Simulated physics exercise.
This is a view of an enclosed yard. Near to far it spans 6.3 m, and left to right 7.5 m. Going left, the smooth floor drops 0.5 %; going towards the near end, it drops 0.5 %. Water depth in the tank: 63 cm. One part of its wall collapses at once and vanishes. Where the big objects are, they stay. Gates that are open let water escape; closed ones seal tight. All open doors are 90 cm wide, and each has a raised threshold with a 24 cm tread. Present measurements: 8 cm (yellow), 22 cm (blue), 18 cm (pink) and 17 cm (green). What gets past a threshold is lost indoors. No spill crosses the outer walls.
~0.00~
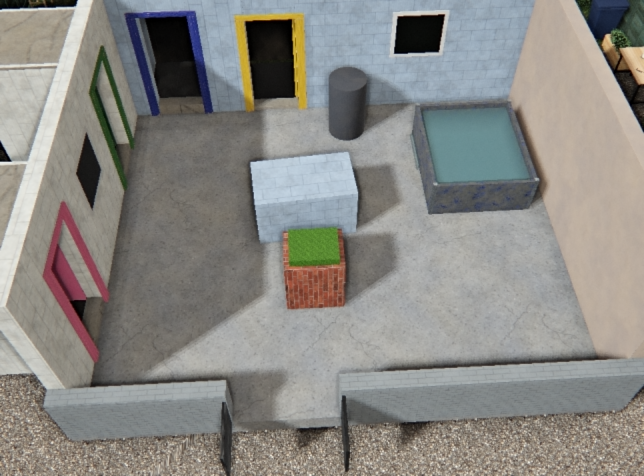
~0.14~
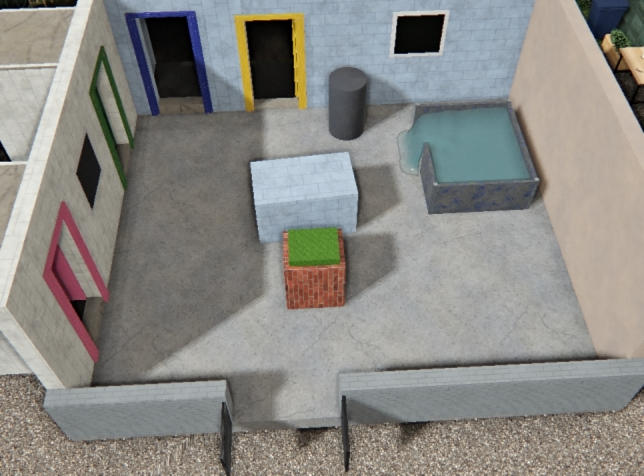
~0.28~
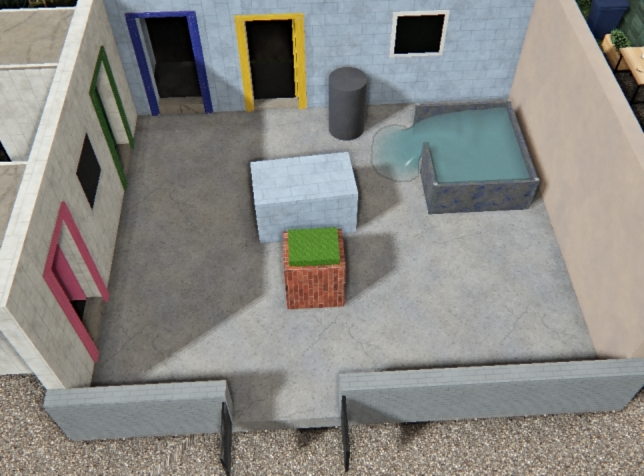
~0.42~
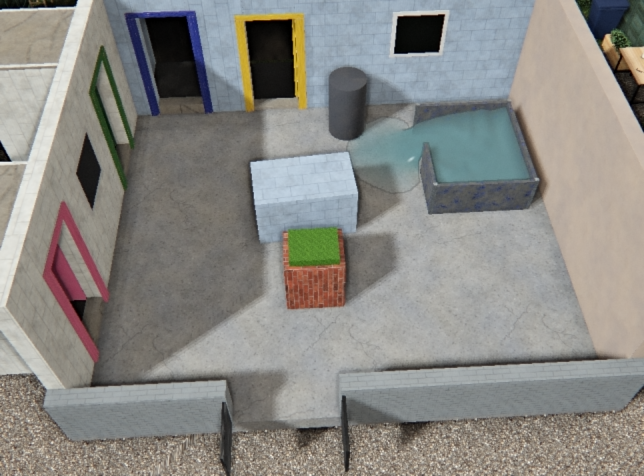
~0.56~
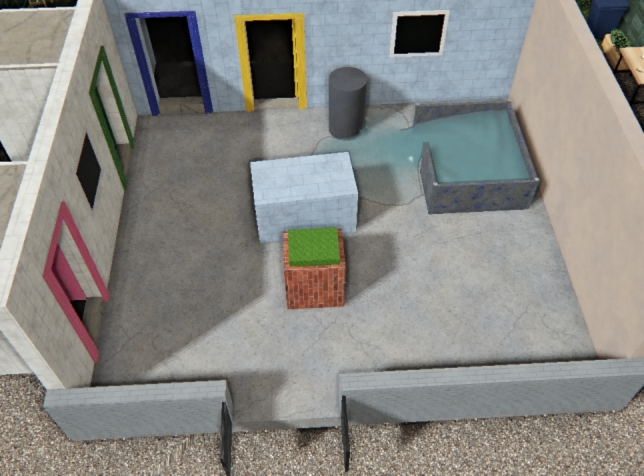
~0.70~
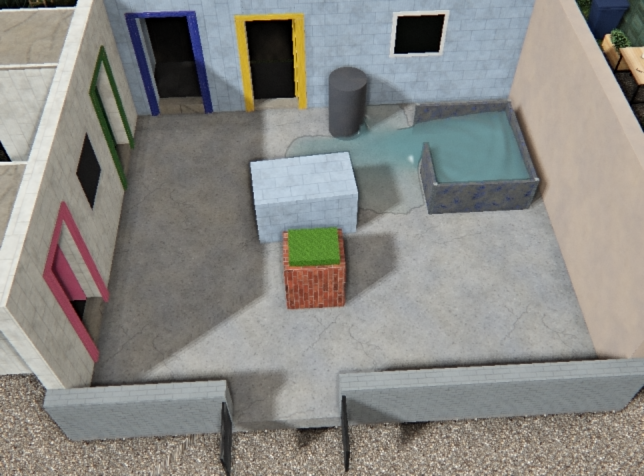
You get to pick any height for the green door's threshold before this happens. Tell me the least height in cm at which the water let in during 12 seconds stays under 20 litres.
It should be about 18 cm.
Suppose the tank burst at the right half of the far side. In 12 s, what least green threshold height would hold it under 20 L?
Estimate: Near 6.5 cm.
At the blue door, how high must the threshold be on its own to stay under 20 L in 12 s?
For blue, a step near 10.0 cm.
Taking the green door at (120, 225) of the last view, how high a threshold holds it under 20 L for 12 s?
It needs roughly 14.0 cm.
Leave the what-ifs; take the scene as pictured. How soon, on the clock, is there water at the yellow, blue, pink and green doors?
The yellow door at 1.6 s, the blue door at 2.0 s, the pink door at 3.0 s, the green door at 1.8 s.
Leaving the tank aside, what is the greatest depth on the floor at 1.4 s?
It gets to close to 41 centimetres there.
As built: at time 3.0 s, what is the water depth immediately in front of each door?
Yellow door 4 cm, blue door 5 cm, pink door 1 cm, green door 20 cm.
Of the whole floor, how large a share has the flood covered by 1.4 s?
Wet share: Near 20 %.
After 1.4 s water covers 20 % of the floor, deepest (41 cm) near (366, 136); it has not reached the green door.
After 3.0 s water covers 40 % of the floor, deepest (27 cm) near (136, 127); 20 cm at the green door, 3 litres in over its 17 cm threshold.
After 12.0 s water covers 90 % of the floor, deepest (10 cm) near (87, 414); 7 cm at the green door, 23 litres in over its 17 cm threshold.
At the green door as built, the water arrived by 1.8 s and peaked near 24 cm at 3.4 s.
Run again over the same 12 s with other heights there, 31 litres in over 16 cm, 4 litres over 22 cm. The limit of 20 litres is kept from about 18 cm up.
